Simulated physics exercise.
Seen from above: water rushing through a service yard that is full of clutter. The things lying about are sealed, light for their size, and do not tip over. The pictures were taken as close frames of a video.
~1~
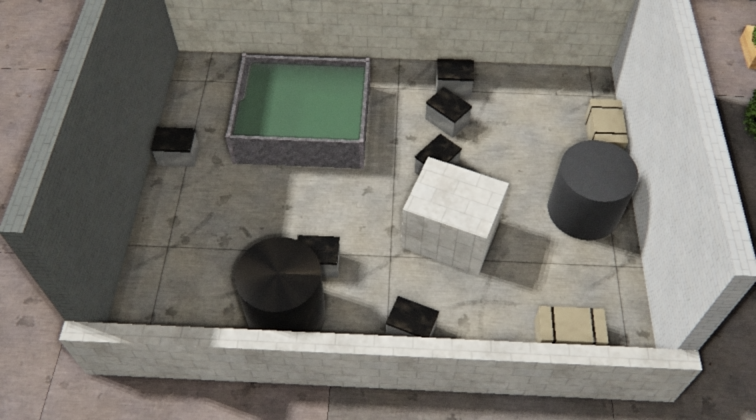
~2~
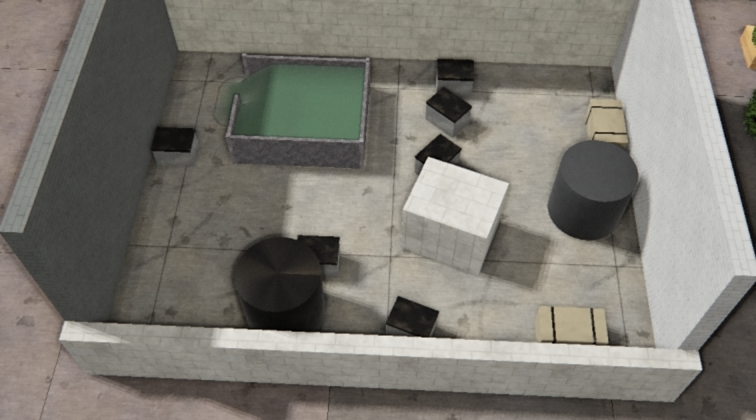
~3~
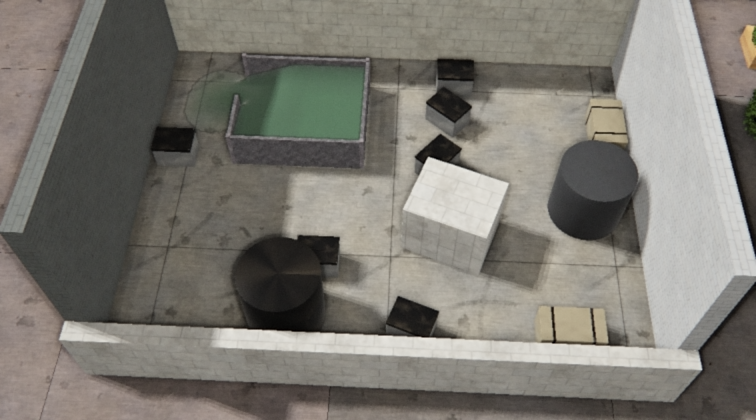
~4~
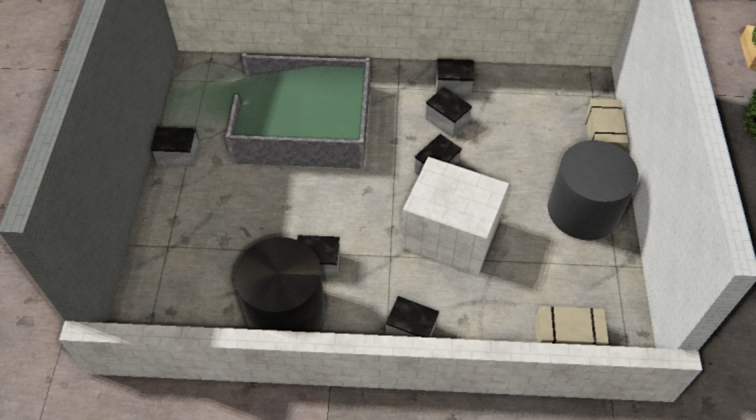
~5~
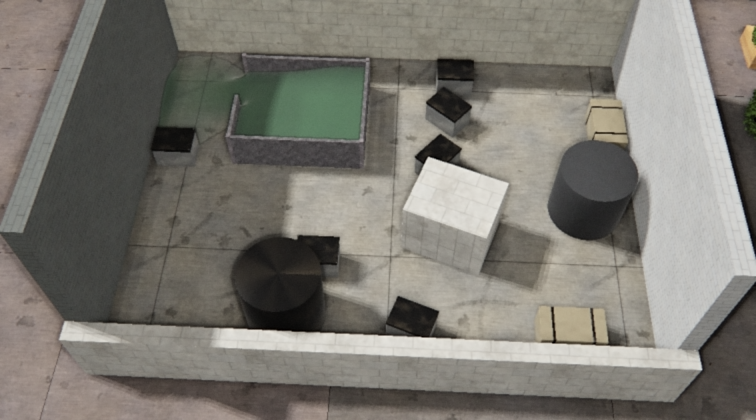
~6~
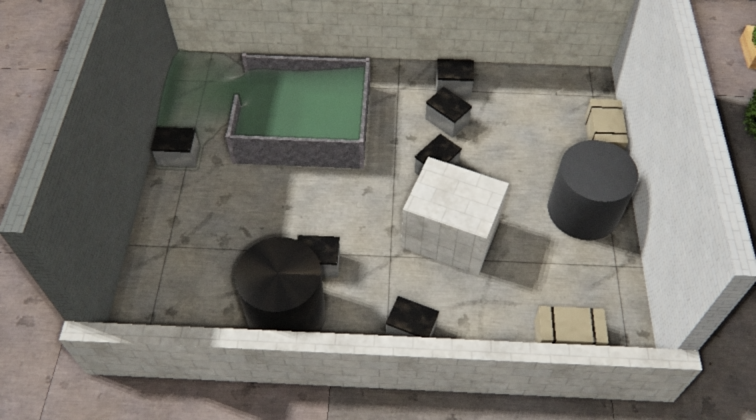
Green water pours from the left side of a raised tank and spreads toward the left wall.
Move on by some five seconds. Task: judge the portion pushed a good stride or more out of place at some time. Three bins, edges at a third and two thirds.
Bin: Under a third.
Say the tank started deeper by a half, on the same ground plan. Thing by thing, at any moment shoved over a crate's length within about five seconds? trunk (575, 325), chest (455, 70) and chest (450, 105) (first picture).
The first stayed below the mark, the next passed the mark, and the last stayed below the mark.
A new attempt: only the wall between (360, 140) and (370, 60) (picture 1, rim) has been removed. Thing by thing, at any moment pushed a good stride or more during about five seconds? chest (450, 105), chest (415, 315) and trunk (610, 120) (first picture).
Result per item - displaced that far / short of that distance / displaced that far.
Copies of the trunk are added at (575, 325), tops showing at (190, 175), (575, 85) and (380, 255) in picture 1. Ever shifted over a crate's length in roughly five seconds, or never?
Taking them one at a time: Gets driven off, then remains close, then remains close.
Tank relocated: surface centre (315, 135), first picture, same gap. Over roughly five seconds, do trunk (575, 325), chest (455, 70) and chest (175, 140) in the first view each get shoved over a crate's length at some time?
Taking them in order, fell short, fell short, went past that.
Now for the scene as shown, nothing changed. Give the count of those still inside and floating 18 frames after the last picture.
Count: 0.
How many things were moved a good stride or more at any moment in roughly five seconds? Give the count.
1.
A moment on, 0 of 8 are well off their spots; 0 afloat.
Next, 1 of 8 are well off their spots; 0 afloat.
Later, 1 of 8 are well off their spots; 0 afloat.
In the end, 1 of 8 are well off their spots, and 1 have been at some point; 0 afloat.
